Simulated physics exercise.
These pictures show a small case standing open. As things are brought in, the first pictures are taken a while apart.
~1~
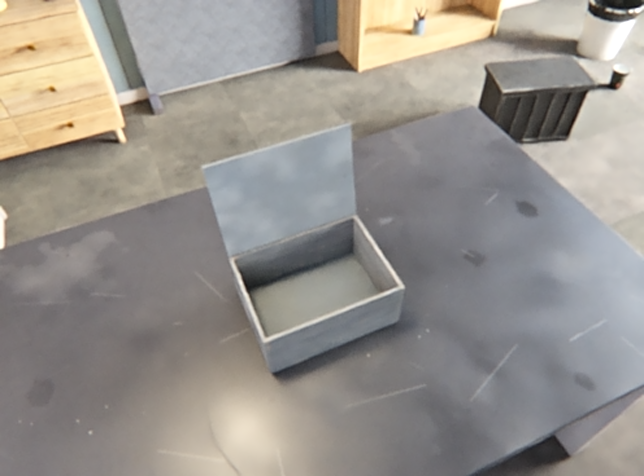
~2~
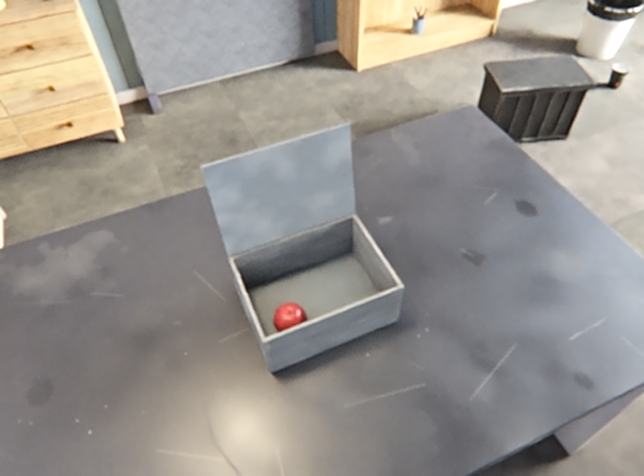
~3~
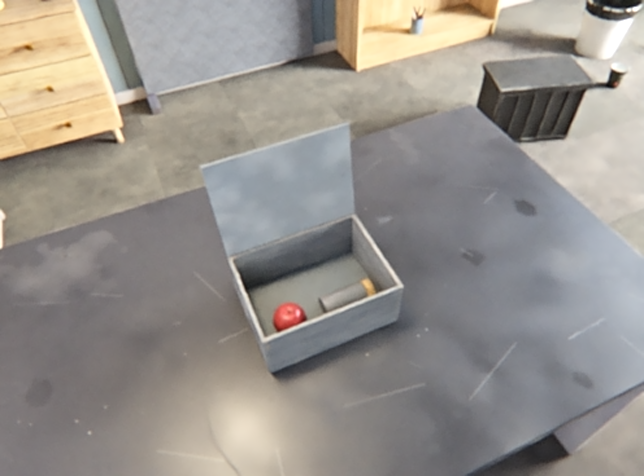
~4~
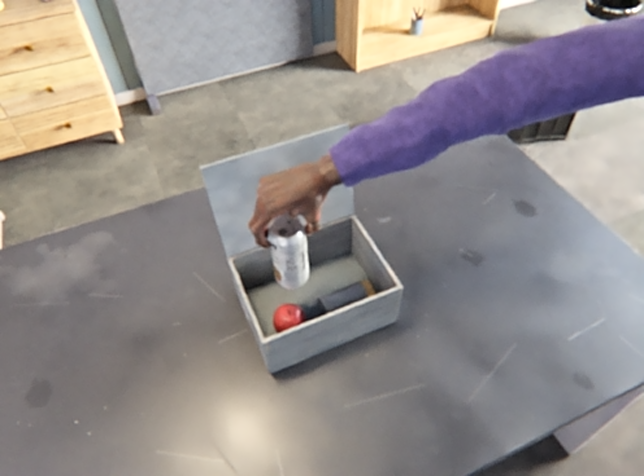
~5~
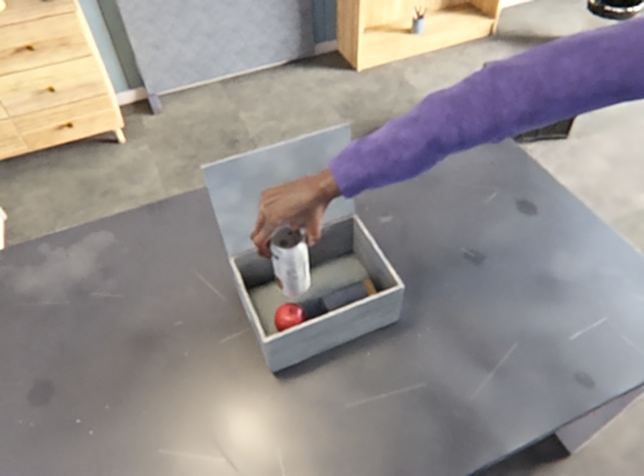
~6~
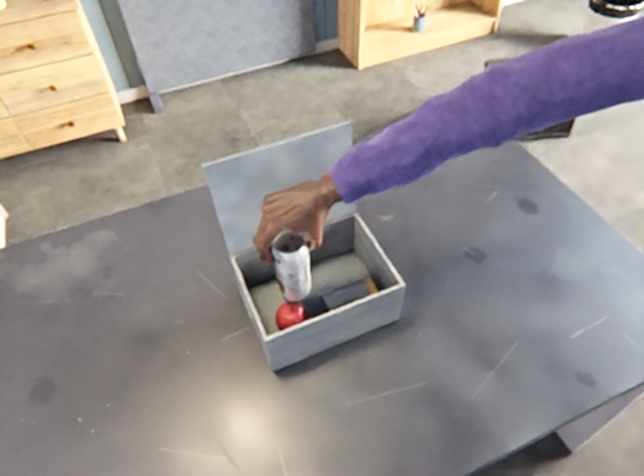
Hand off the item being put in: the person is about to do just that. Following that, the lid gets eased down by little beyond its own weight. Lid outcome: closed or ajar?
Closed.
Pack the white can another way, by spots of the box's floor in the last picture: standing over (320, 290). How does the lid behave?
Then the lid stays propped open.
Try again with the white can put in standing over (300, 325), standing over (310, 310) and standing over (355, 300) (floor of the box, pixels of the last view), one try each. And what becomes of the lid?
The lid goes down the first time, goes down the second time and stays up the third time.
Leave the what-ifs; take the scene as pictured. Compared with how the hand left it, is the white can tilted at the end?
Looking at the last picture, the white can sits at an angle.
Then, 0.40 s later than the last frame, white can on its side near (311, 283); red apple moved a little.
Then, 1.10 s later than the last frame, lid starting down; white can on its side near (305, 281); grey shaker moved about its own width; red apple moved a little.
Then, 1.70 s later than the last frame, lid 53° above the rim; white can on its side near (305, 281); grey shaker moved about its own width; red apple moved a little.
Then, 2.20 s later than the last frame, lid 13° above the rim; white can on its side near (305, 281); grey shaker moved about its own width; red apple moved a little.
When it is over, lid shut; lying over in the box, white can; the other 2 as before. End places, in pixels of the last picture, white can near (305, 281).
